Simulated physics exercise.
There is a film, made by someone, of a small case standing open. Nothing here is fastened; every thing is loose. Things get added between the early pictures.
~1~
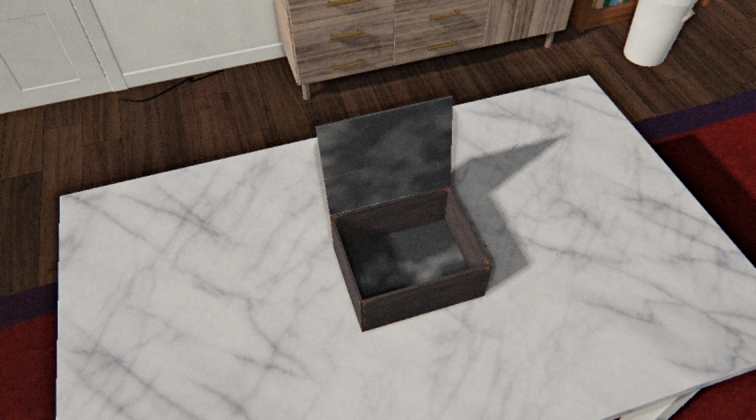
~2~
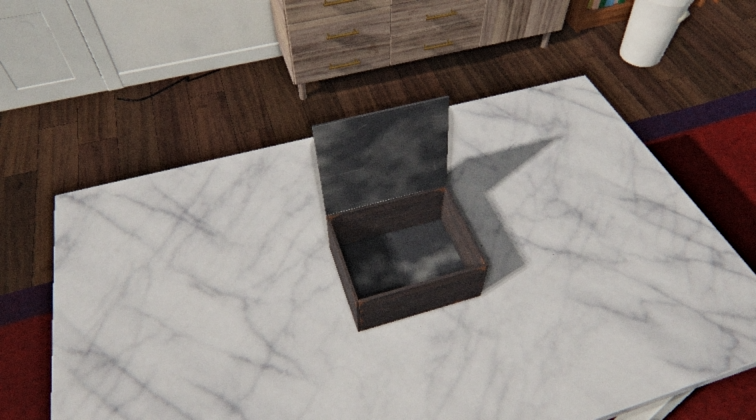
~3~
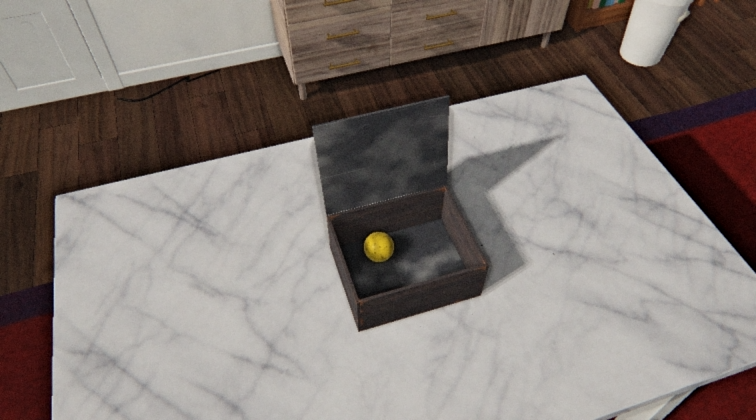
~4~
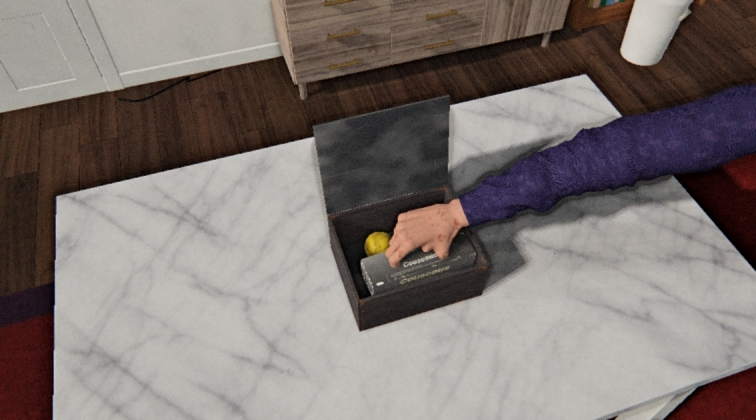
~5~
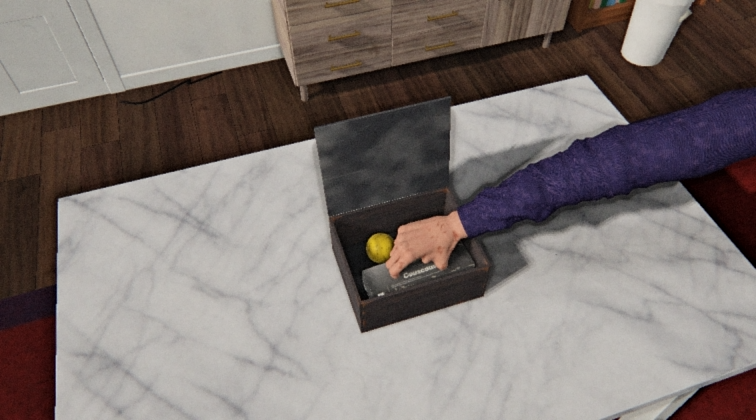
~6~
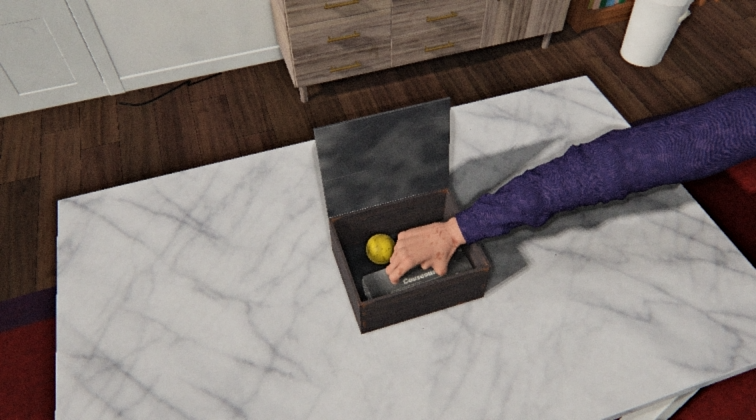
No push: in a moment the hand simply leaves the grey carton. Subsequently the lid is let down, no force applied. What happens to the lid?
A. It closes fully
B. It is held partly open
(A) It closes fully.
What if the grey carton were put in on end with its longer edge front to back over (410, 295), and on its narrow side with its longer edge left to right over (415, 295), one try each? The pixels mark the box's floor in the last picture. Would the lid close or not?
Lid: First try open, second try closed.
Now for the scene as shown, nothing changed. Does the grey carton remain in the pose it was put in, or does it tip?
Once everything settles, the grey carton keeps its original angle.
Then, 1.20 s later than the last frame, lid starting down.
Then, 1.60 s later than the last frame, lid 57° above the rim.
Then, 1.80 s later than the last frame, lid 33° above the rim.
Then, 2.00 s later than the last frame, lid 4° above the rim.
When it is over, lid shut; both as before. End places, in pixels of the last picture, grey carton near (418, 280).
